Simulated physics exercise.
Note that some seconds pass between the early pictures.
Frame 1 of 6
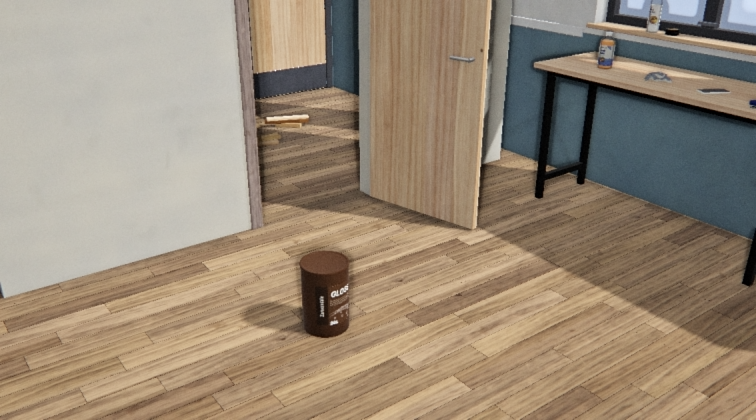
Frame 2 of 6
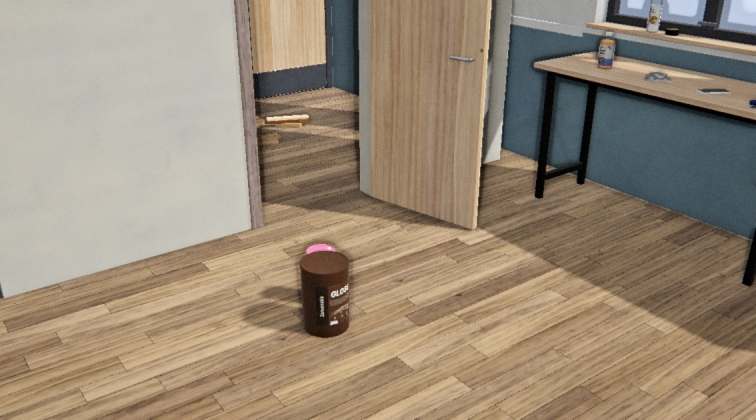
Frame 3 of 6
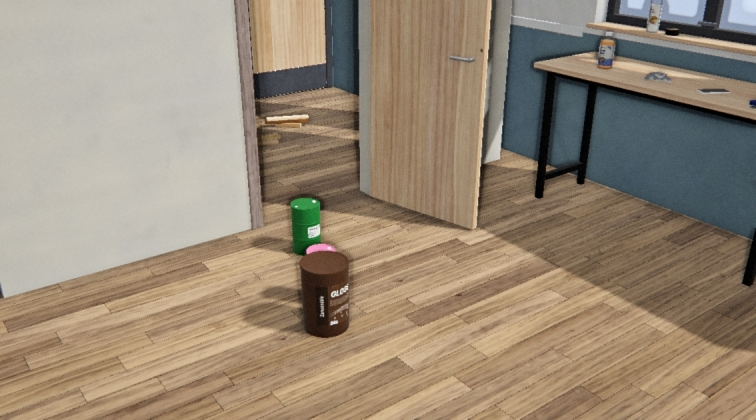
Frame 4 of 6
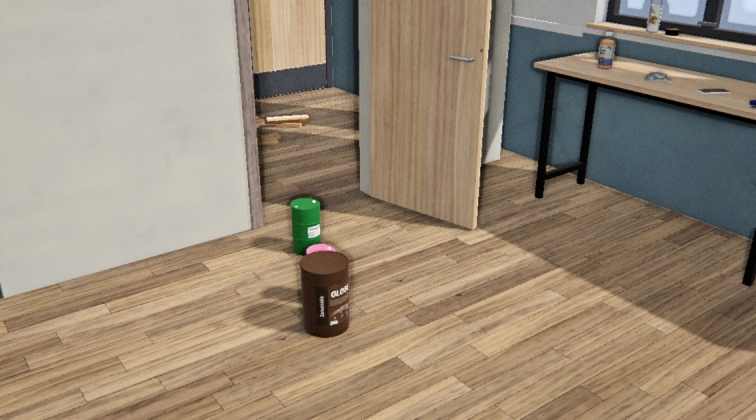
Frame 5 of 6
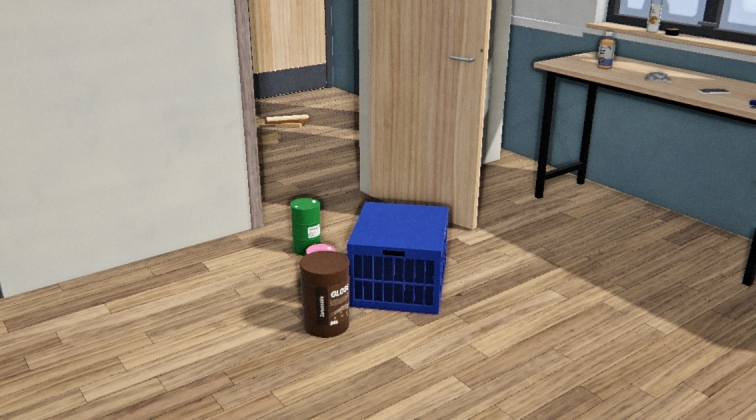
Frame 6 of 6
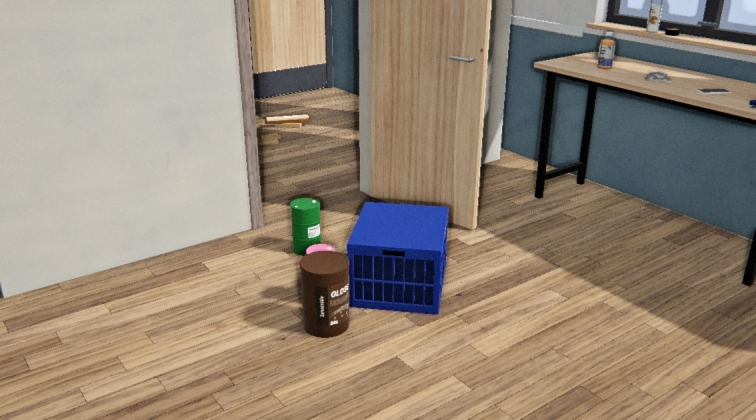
At the start, a brown pail stands alone on the wooden floor before a wide-open door. A pink object appears just behind it, mostly hidden, then a green canister appears farther back. Finally a blue chest appears to the right of the pail, while the door stays still.
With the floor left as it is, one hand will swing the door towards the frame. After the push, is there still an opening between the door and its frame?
No, I'd say the door gets there this time.
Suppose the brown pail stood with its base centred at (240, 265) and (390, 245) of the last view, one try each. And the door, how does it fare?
Try one: Swings all the way; try two: Gets held up.
Then, 1.00 s on from there, open by 64°.
Then, 1.60 s on from there, open by 27°; green canister shifted a little.
In the end, open by 0°; all 4 unmoved. At the end, from the last picture's camera, blue chest near (400, 255).
